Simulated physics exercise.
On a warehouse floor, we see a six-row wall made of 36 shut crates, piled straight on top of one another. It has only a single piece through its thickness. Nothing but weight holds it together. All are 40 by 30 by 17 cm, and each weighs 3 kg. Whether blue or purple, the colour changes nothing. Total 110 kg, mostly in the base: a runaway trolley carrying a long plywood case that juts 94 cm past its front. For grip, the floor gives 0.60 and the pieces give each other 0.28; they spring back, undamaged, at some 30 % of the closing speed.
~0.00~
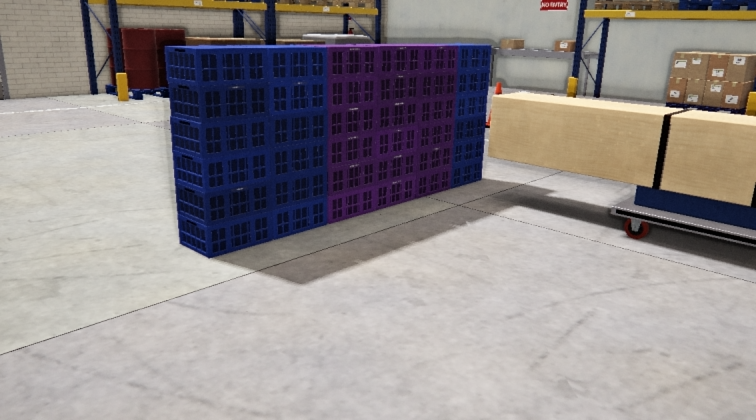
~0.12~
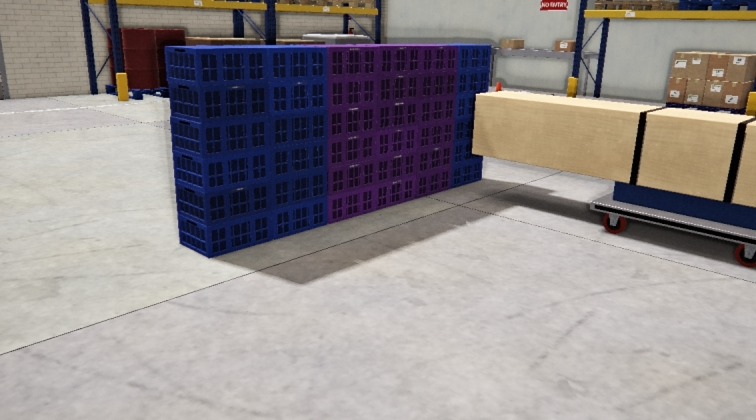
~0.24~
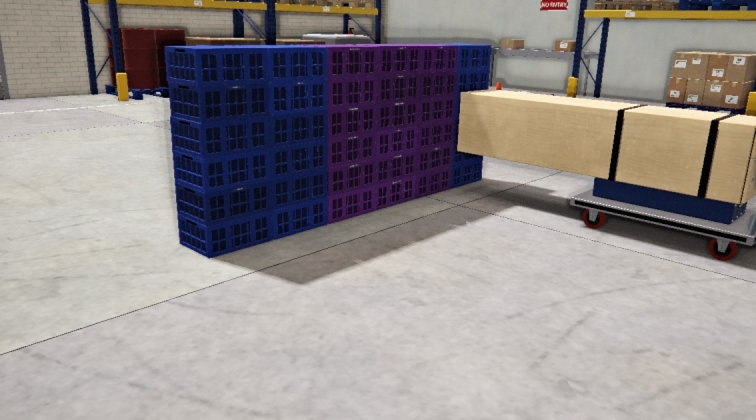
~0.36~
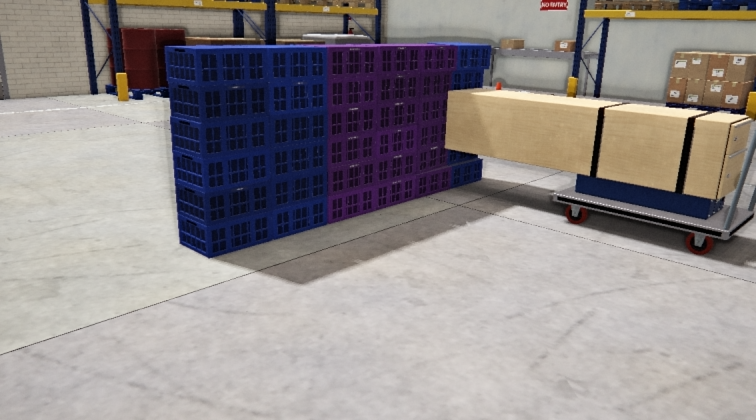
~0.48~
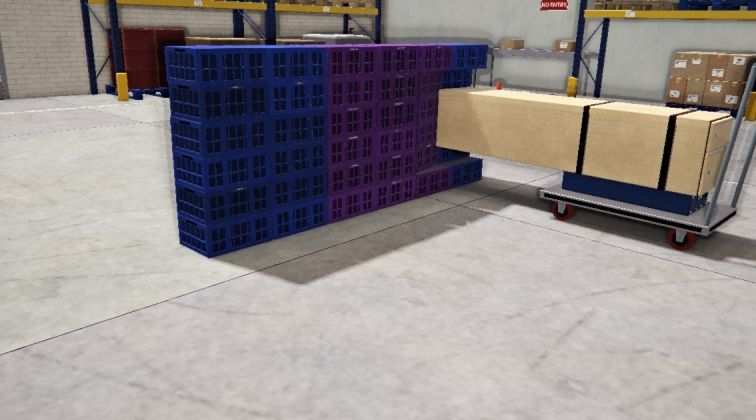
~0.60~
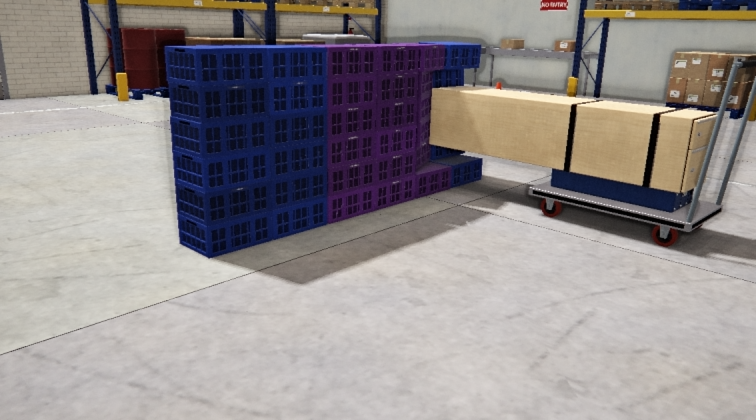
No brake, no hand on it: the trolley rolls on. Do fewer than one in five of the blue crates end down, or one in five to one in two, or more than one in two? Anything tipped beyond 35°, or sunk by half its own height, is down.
It is one in five to one in two.
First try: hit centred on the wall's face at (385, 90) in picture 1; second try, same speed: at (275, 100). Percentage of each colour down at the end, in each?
Down by colour - blue: 0%, then 30%; purple: 30%, then 0%.
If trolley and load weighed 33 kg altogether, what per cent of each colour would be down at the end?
Blue 30, purple 0 per cent.
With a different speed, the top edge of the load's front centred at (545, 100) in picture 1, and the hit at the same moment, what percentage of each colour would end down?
Down at the end: Blue 30 per cent, purple 30 per cent.
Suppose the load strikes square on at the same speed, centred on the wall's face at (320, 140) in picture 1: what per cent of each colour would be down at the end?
The blue ones would be 30 per cent down and the purple ones 20 per cent.
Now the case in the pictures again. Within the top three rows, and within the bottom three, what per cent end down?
For the top it's 30 in a hundred, for the bottom 20 in a hundred.
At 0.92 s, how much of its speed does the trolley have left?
About 0.5 m/s.
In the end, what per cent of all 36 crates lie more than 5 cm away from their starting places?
Fraction: 30 %.
After 0.92 s, load 39 cm past the wall's line, still rolling; 5 of the 18 blue crates down (5 of 36 in all colours); top blue crate unmoved.
After 1.42 s, load 58 cm past the wall's line, still rolling; 5 of the 18 blue crates down (10 of 36 in all colours); top blue crate unmoved.
In the end (2.6 s), load 65 cm past the wall's line, stopped; 5 of the 18 blue crates down (10 of 36 in all colours); top blue crate unmoved; top purple crate unmoved. That is 28 per cent. From the last view, middles, top blue crate near (217, 65), top purple crate near (336, 61).
